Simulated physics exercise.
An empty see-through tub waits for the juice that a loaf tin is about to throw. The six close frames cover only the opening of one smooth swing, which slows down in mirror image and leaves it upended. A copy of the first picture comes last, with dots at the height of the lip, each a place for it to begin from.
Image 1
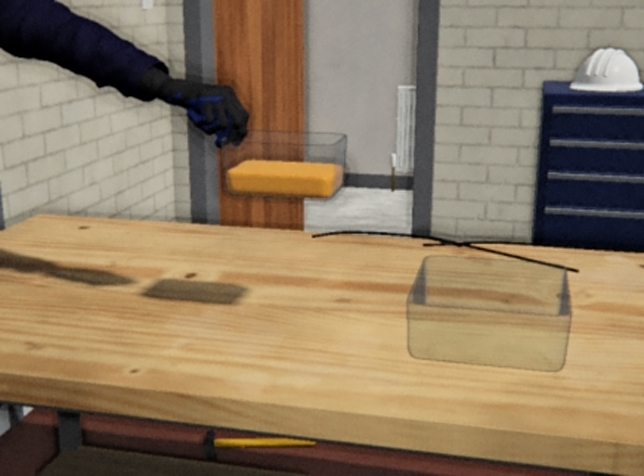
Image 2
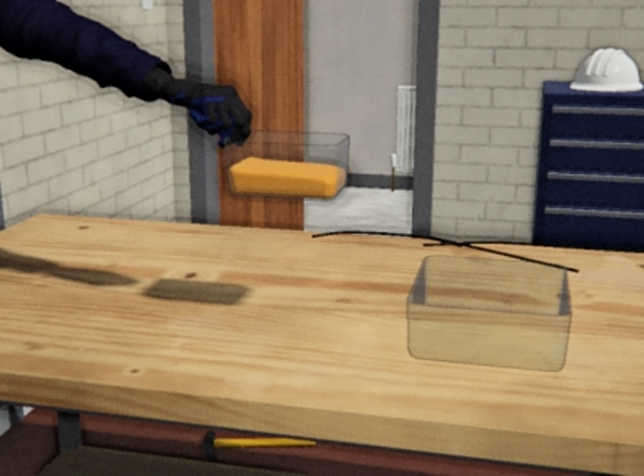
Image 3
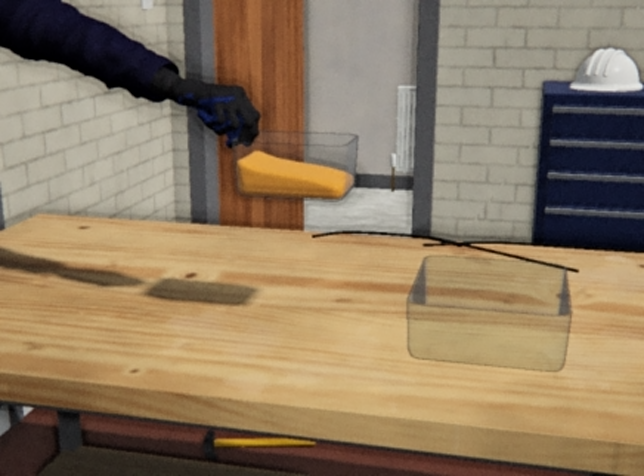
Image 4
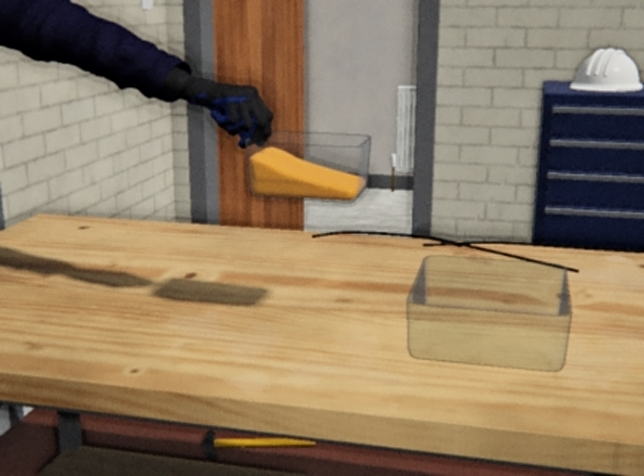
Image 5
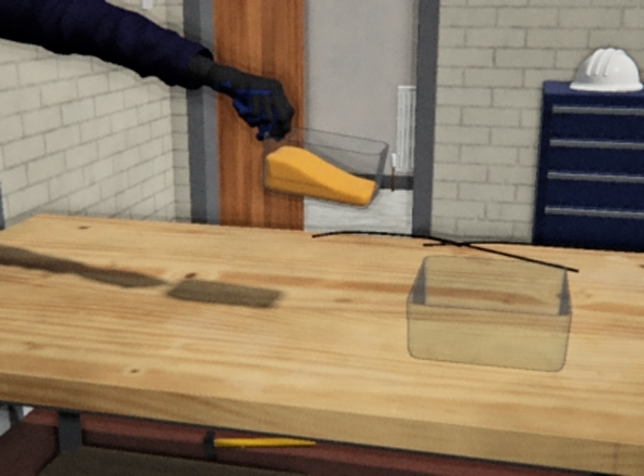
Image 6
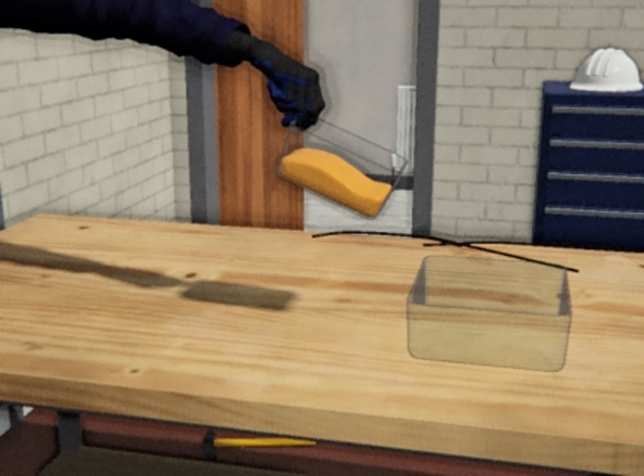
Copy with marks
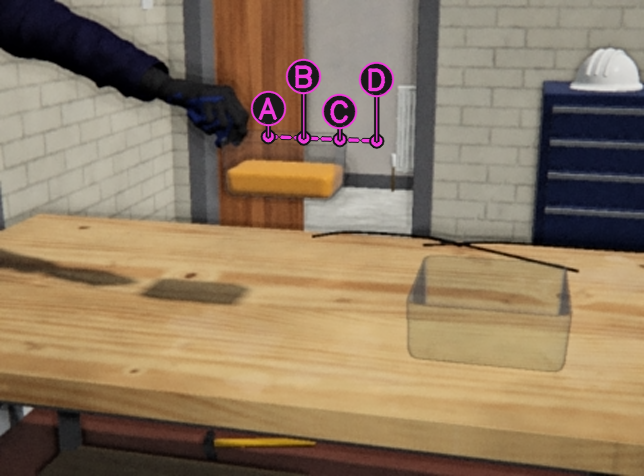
A clear container of orange liquid, held by a dark-gloved hand, drifted right above a wooden table and then tilted down to the right, its contents sloshing inside, while an empty see-through tub stayed still.
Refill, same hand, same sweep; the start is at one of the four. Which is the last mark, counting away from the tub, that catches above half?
I would pick place B.
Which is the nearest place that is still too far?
A.
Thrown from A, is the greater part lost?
Yes.
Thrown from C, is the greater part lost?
No, not at all.
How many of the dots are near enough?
Three of the four.
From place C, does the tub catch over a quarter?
Yes.
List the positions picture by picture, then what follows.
Upright, lip at (340, 139); tub from (408, 355) to (565, 371); nothing has left yet, in the first frame.
Upright, lip at (343, 139); nothing has left yet, in the second frame.
Upright, lip at (351, 140); nothing has left yet, in the third frame.
Upright, lip at (364, 141); nothing has left yet, in the fourth frame.
Tipped about 8°, lip at (383, 149); nothing has left yet, in the fifth frame.
Tipped about 22°, lip at (403, 165); nothing has left yet, in the sixth frame.
In magenta, A at (268, 136); B at (303, 138); C at (339, 139); D at (376, 141).
With A, about 37 % lands in the tub, 55 % falls short and 8 % goes beside or beyond.
With B, about 71 % lands in the tub, 16 % falls short and 13 % goes beside or beyond.
With C, about 78 % lands in the tub, 9 % falls short and 12 % goes beside or beyond.
With D, about 81 % lands in the tub, 10 % falls short and 9 % goes beside or beyond.
